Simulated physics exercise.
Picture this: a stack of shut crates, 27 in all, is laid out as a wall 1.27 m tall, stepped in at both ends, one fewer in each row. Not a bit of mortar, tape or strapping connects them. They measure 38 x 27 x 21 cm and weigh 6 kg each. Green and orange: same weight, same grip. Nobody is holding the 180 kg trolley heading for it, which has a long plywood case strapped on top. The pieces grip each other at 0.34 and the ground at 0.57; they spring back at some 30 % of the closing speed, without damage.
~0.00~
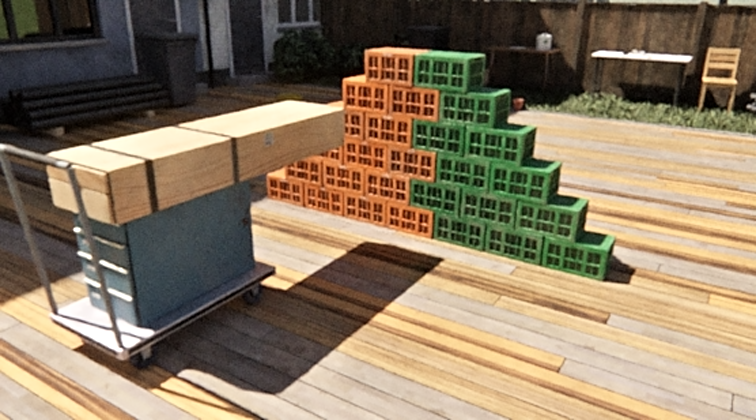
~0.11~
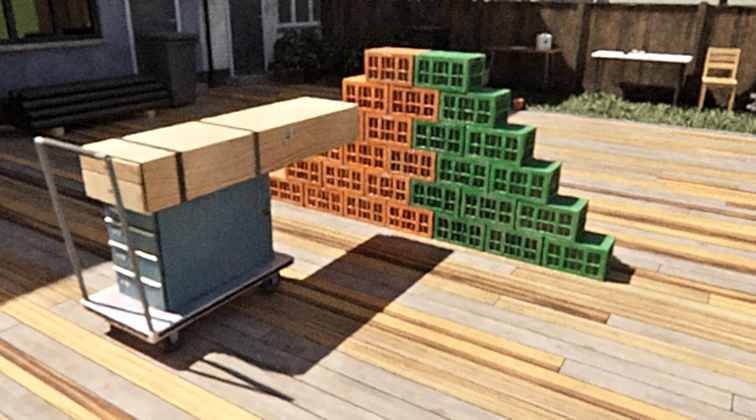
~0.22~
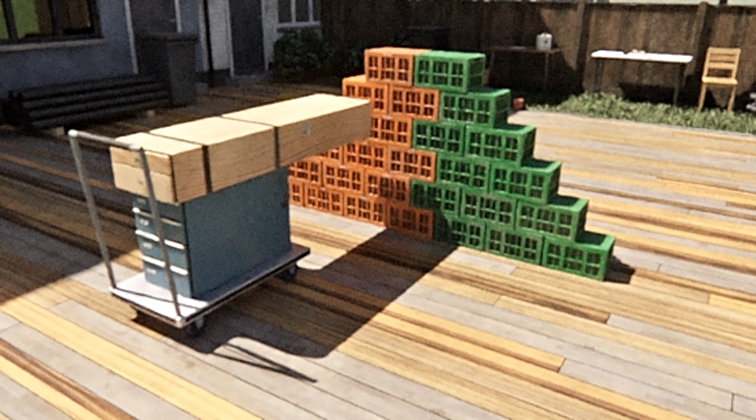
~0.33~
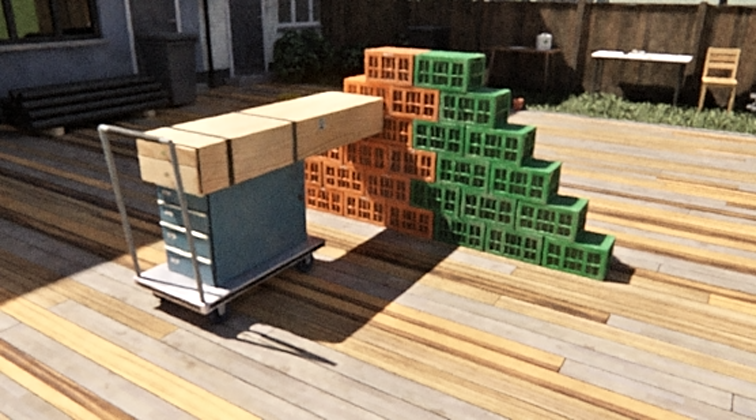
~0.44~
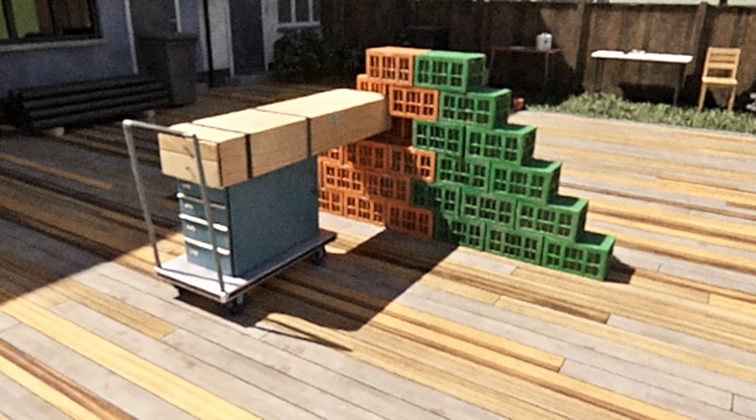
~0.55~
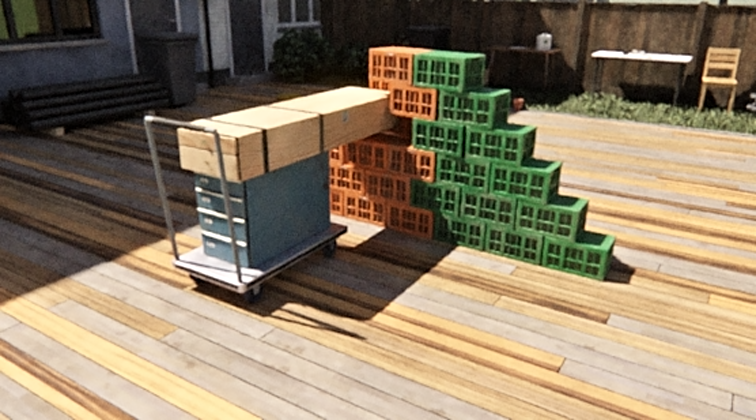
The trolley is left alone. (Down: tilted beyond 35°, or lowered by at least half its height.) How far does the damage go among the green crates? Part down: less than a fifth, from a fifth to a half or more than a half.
Most likely the down share is below one in five.
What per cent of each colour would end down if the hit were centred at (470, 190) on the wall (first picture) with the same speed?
That hit would leave orange at 30 and green at 70 per cent down.
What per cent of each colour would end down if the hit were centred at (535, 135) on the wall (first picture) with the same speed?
Result - orange: 0 %; green: 10 %.
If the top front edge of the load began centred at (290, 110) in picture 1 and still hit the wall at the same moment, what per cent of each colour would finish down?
Result - orange: 30%; green: 0%.
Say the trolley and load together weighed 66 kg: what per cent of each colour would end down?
In that case orange 30, green 10 per cent.
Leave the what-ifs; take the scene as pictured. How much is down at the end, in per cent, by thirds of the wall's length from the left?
The left third ends at 20 per cent, the middle at 30 per cent and the right at 0 per cent.
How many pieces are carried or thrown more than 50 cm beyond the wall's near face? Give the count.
Roughly 4.
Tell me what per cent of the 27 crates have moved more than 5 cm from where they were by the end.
The share is 45 %.
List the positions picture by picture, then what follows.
In the first picture (each place is the centre of the face we see best), load (339, 121) 44 cm short of the wall; top green crate (440, 73); top orange crate (388, 68); all as stacked.
Load (354, 117) 29 cm short of the wall; top green crate (440, 73), in the second picture.
Load (367, 113) 13 cm short of the wall; top green crate (440, 73), in the third picture.
Load (379, 110) 22 mm into the wall's line; top green crate (440, 73); 3 have shifted, in the fourth picture.
Load (388, 107) 15 cm into the wall's line; top green crate (440, 73); top orange crate (389, 68) moved 18 mm; 4 have shifted, in the fifth picture.
Load 28 cm into the wall's line; top green crate (438, 73); top orange crate (390, 67) moved 58 mm; 5 have shifted, in the sixth picture.
By 0.74 s, load 48 cm past the wall's line, still rolling; none of the 12 green crates down (1 of 27 in all colours); top green crate moved 37 mm; top orange crate moved 16 cm.
By 1.08 s, load 81 cm past the wall's line, still rolling; none of the 12 green crates down (3 of 27 in all colours); top green crate tilted 7°; top orange crate tilted 9°, 7 cm lower.
By 1.40 s, load 99 cm past the wall's line, still rolling; 1 of the 12 green crates down (6 of 27 in all colours); top green crate tilted 55°, 10 cm lower; top orange crate tilted 68°, 41 cm lower.
By 1.94 s, load 1.04 m past the wall's line, stopped; 1 of the 12 green crates down (6 of 27 in all colours); top green crate on its side; top orange crate on its side.
When it is over (2.8 s), load 1.04 m past the wall's line, stopped; 1 of the 12 green crates down (6 of 27 in all colours); top green crate upside down; top orange crate upside down. That is 8 per cent. In pixels of the last frame, middles, top green crate near (454, 165), top orange crate near (573, 177).
